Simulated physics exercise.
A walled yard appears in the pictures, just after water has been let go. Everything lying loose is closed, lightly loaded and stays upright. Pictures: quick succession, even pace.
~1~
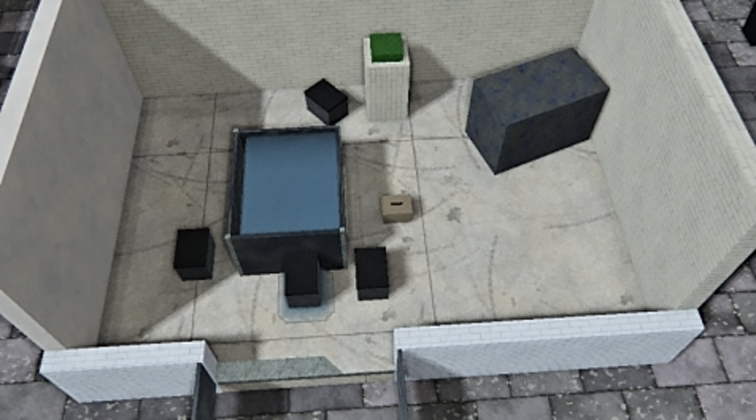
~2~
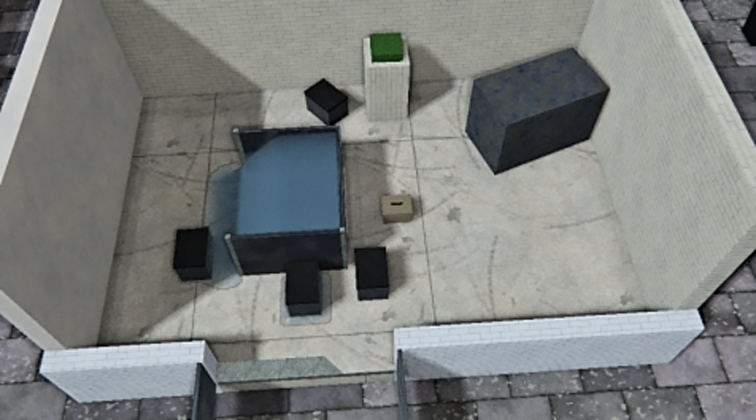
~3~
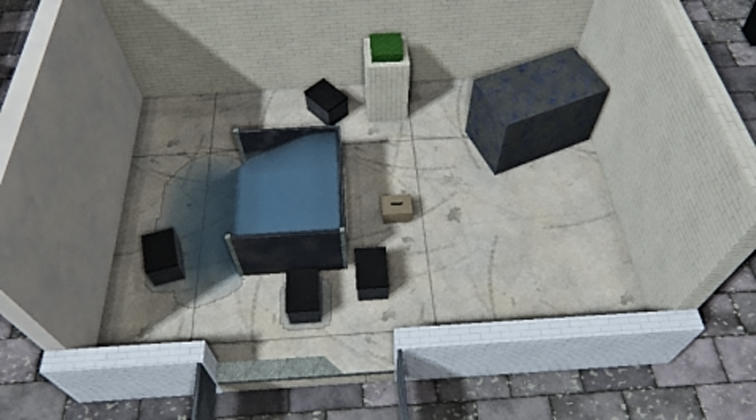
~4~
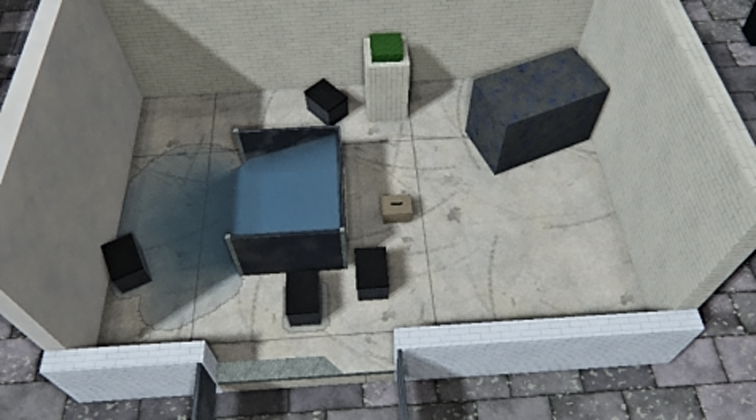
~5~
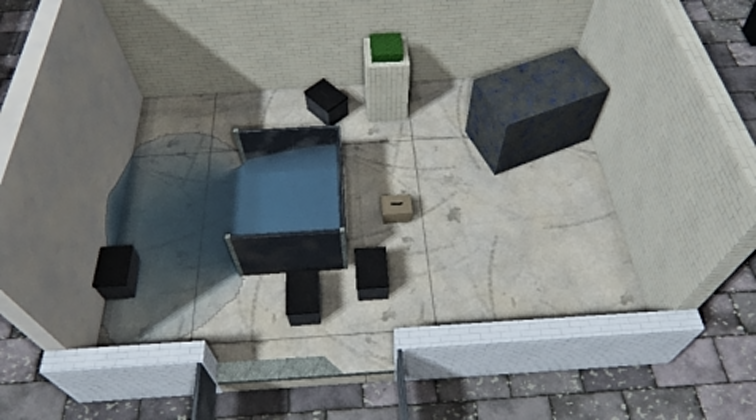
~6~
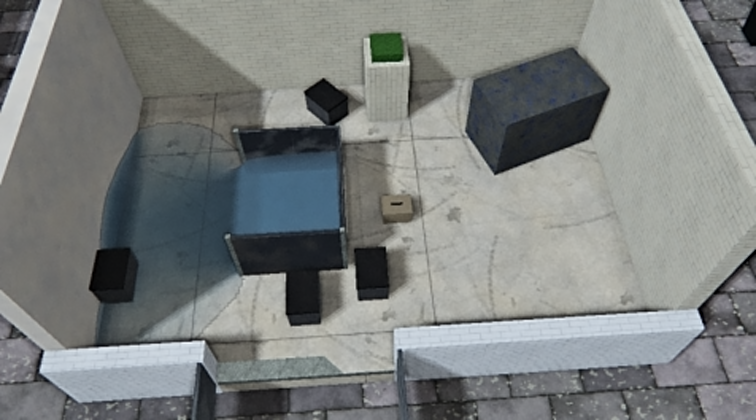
Water spreads left from the open tank and pushes a black box toward the wall.
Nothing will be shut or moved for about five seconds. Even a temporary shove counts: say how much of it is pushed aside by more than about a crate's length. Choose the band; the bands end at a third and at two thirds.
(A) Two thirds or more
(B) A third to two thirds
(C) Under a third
A.
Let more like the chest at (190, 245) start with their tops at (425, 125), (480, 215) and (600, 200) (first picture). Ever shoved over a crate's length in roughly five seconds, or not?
Taking them one at a time: Falls short; goes the distance; falls short.
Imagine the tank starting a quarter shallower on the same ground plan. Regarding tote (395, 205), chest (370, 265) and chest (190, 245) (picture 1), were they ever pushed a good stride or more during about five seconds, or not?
Well, in sequence: Not carried that far, carried that far, carried that far.
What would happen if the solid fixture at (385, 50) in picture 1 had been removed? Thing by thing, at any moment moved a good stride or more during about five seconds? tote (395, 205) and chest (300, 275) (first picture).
Fell short, got that far.
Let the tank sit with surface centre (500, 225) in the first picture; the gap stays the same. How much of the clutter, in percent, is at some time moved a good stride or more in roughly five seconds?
The share comes to close to 80 percent.
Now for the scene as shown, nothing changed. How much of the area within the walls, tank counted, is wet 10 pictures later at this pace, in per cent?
My estimate is about 45 per cent.
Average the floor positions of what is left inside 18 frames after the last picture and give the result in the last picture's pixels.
Their centre sits close to (438, 238) on the floor of the last picture.
A moment on, 1 of 5 are well off their spots; 1 afloat.
Next, 1 of 5 are well off their spots; 1 afloat.
Later, 4 of 5 are well off their spots; 3 afloat.
In the end, 5 of 5 are well off their spots, and 5 have been at some point; 3 afloat.
